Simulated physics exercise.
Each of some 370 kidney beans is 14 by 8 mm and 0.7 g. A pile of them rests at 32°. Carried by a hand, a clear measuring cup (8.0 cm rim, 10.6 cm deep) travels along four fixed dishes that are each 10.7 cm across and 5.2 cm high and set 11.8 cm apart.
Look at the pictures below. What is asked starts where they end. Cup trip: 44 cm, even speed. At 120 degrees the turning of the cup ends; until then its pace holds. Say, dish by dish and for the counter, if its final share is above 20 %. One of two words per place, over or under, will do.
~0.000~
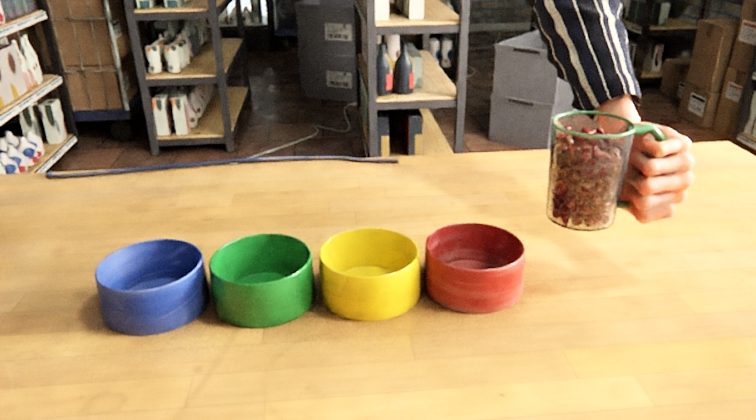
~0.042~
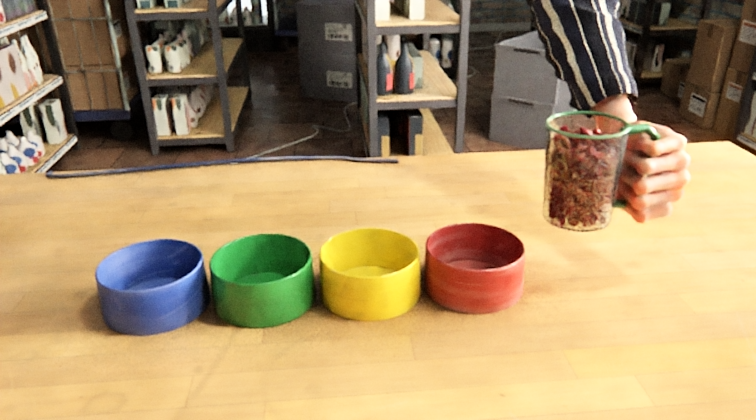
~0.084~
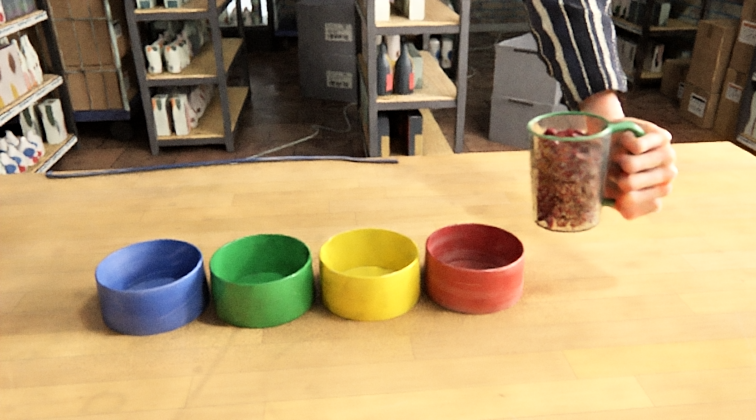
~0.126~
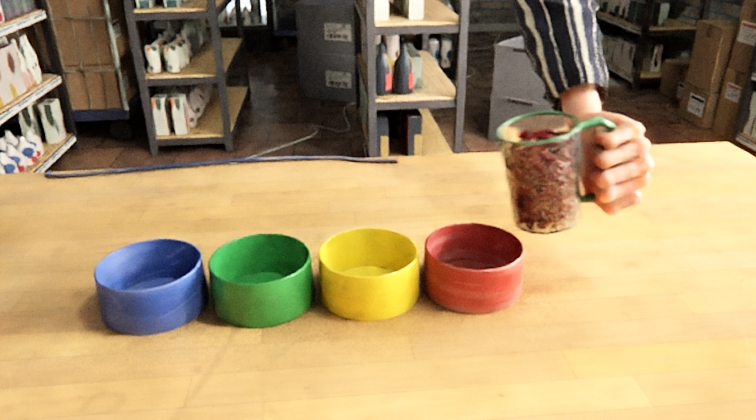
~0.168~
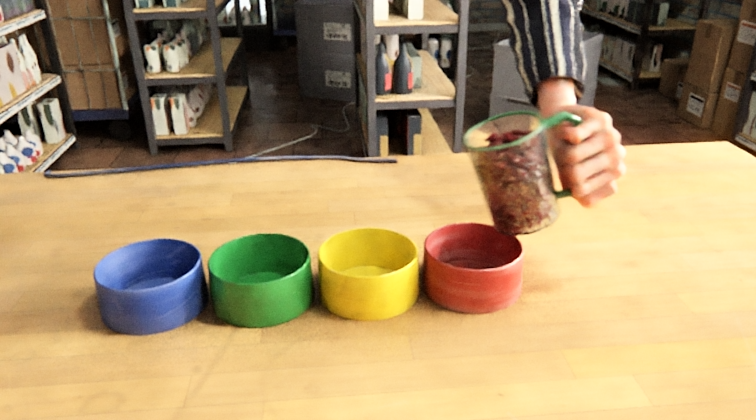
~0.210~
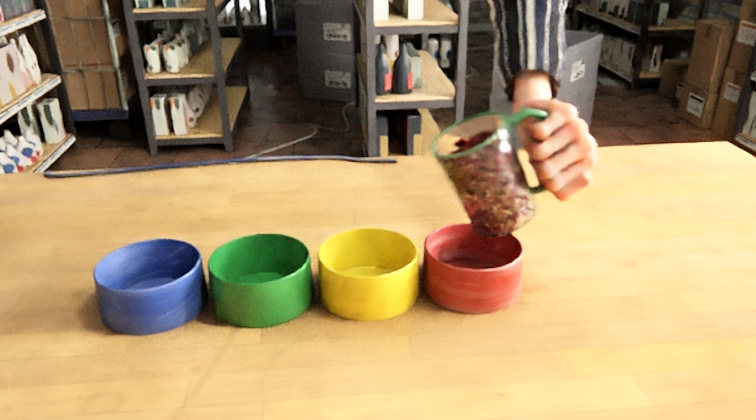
Red - under, blue - over, green - under, yellow - under, counter - over.
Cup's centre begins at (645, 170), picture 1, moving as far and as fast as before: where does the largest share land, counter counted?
The biggest share goes to blue.
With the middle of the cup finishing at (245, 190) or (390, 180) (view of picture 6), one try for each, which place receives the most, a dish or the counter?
I'd expect blue to win the first try and yellow the second.
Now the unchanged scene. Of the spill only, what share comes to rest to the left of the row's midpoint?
About 100 %.
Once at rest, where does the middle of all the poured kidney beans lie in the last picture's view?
Around (126, 297).
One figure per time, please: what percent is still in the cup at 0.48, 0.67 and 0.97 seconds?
Roughly 100, then 90, then 0.
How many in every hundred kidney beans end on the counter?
I'd reckon around 40 per cent.
After 0.48 s, tilt 72 degrees; cup holds 100 %.
Then, at 0.67 s, tilt 105 degrees; cup holds 90 %, blue 10 %.
After 0.97 s, tilt 120 degrees; cup holds 0 %, blue 60 %.
At rest (2.1 s), red 0 %, blue 60 %, green 0 %, yellow 0 %, counter 40 %.
